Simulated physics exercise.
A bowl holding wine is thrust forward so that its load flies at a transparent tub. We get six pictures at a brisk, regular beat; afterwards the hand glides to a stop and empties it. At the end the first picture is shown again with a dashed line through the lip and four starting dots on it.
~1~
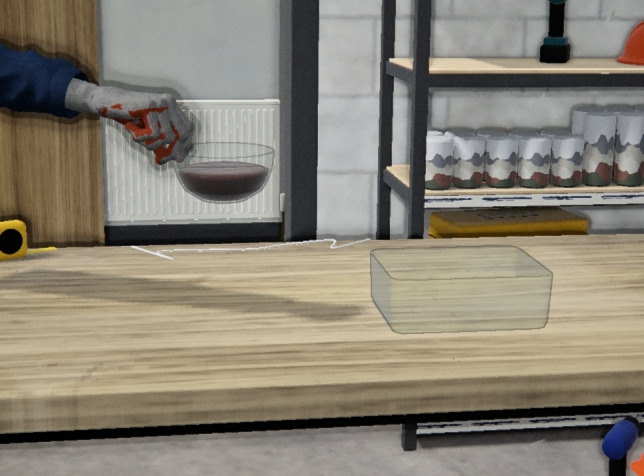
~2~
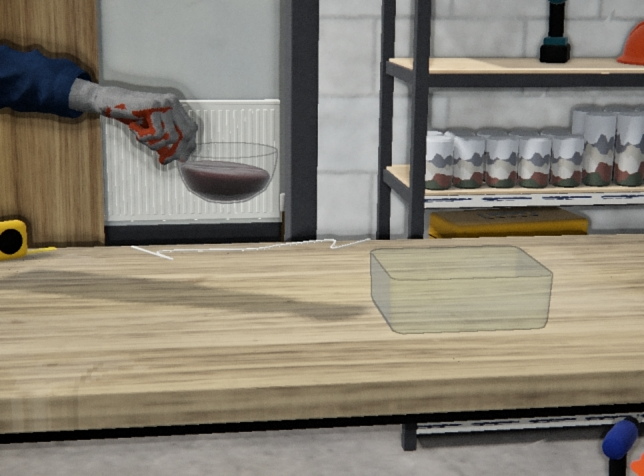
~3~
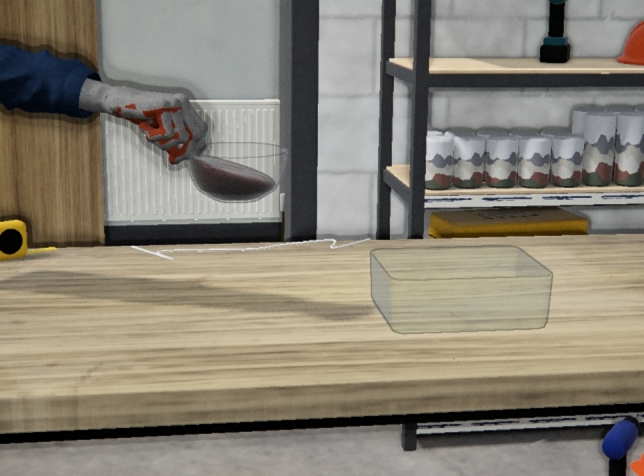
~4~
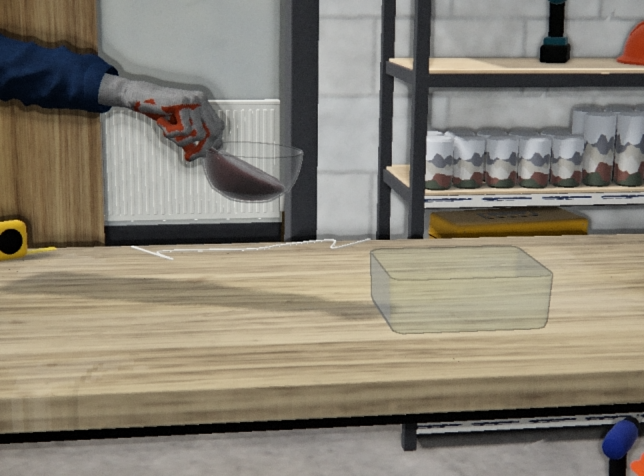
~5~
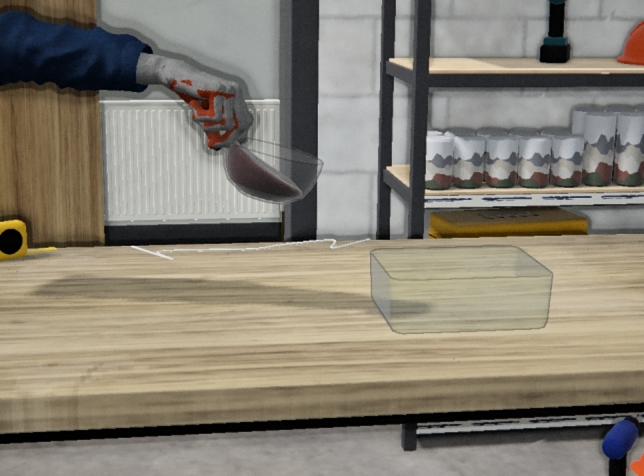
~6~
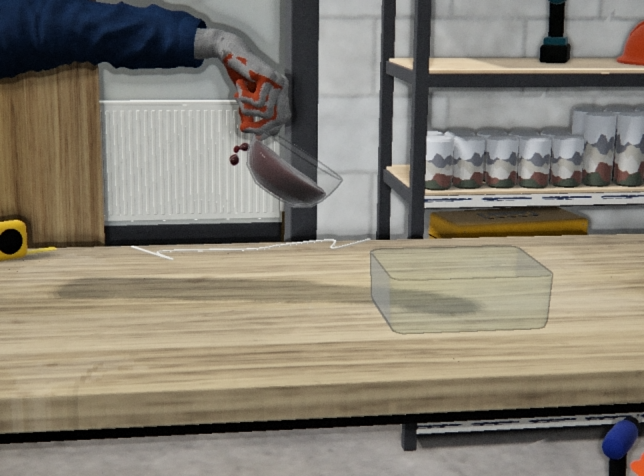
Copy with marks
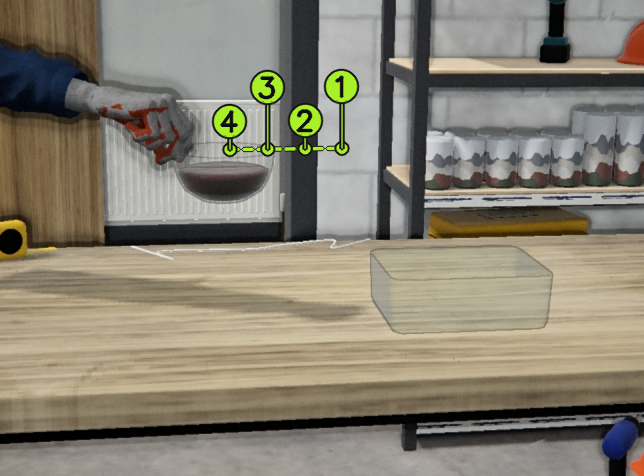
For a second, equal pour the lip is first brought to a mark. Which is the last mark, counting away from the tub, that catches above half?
4 will do.
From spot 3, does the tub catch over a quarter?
Yes, it does.
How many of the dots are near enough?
All of the four.
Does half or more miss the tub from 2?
No, that is safe.
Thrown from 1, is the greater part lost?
No, that is safe.
On the marked copy, 1 at (341, 148); 2 at (305, 148); 3 at (267, 149); 4 at (229, 149).
With 1, about 84 % lands in the tub, 5 % falls short and 12 % goes beside or beyond.
With 2, about 78 % lands in the tub, 11 % falls short and 12 % goes beside or beyond.
With 3, about 67 % lands in the tub, 7 % falls short and 26 % goes beside or beyond.
With 4, about 69 % lands in the tub, 18 % falls short and 13 % goes beside or beyond.
